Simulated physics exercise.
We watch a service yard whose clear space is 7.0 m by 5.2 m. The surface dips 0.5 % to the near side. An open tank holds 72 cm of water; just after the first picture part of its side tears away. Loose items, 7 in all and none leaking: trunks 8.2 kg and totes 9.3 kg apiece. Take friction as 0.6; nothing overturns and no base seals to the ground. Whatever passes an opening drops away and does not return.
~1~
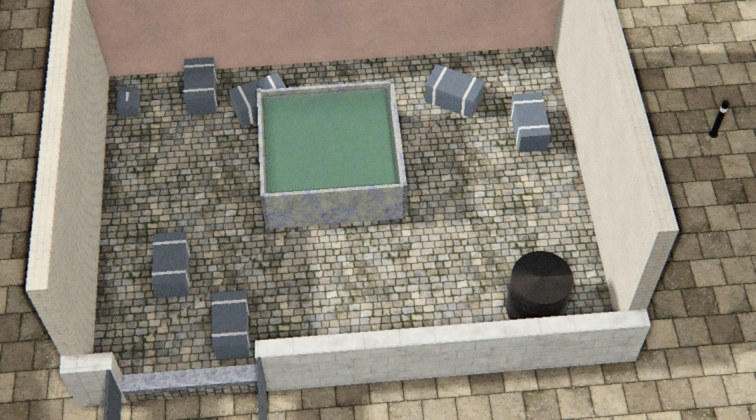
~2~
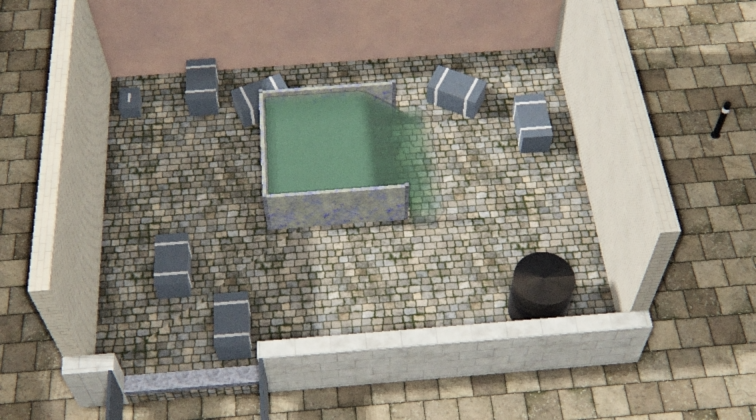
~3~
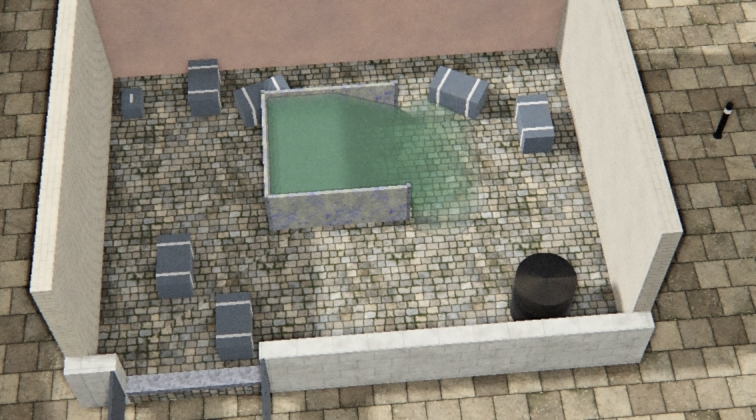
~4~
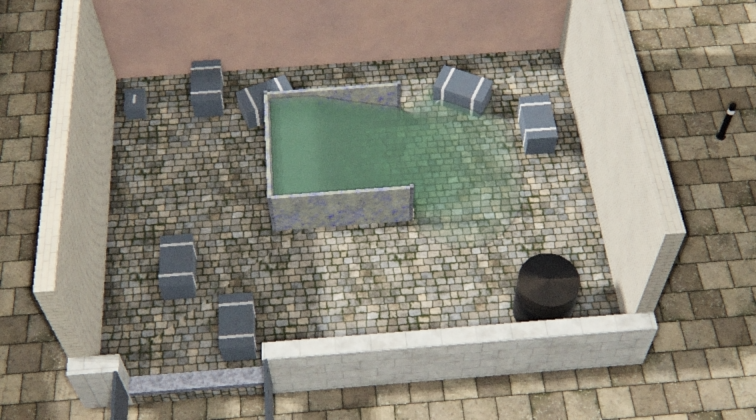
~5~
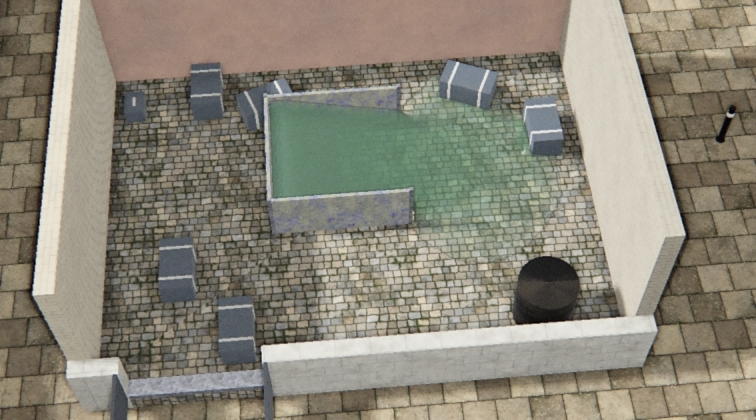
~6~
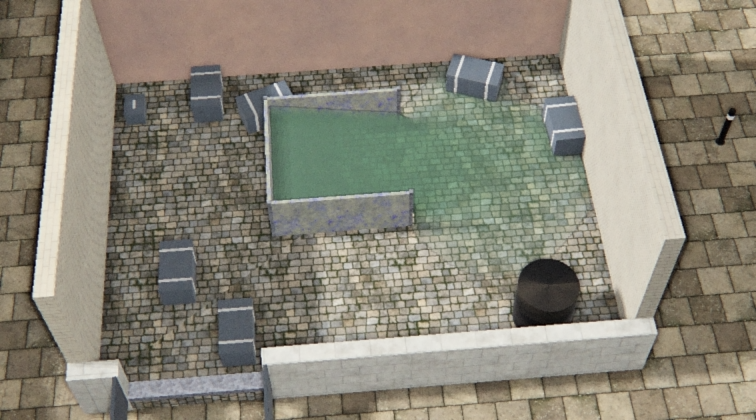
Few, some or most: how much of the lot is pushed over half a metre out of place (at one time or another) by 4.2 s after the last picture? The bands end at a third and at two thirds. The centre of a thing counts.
That comes to from one to two thirds.
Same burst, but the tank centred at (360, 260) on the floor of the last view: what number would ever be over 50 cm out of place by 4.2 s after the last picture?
In that case 5 of them.
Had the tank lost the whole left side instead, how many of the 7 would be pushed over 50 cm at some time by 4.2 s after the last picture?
In that case 6 of them.
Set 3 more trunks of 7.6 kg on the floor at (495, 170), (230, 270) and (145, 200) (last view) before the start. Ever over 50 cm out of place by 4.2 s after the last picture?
In that order: Over, short of it, less.
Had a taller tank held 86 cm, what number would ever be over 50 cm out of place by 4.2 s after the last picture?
In that case 5 of them.
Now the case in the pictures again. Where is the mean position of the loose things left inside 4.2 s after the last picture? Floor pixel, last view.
At about (225, 168).
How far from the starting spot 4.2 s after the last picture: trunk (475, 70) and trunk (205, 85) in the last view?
In turn: 350 cm, 100 cm.
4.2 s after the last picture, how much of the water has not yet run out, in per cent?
Some 100 per cent remains.
Then, 0.4 s after the last picture 1 of 7 are over 50 cm from their spots; 1 afloat.
Then, 1.5 s after the last picture 1 of 7 are over 50 cm from their spots; 2 afloat.
Then, 2.8 s after the last picture 2 of 7 are over 50 cm from their spots; 2 afloat.
Then, 4.2 s after the last picture 4 of 7 are over 50 cm from their spots, and 4 have been at some point; 4 afloat.
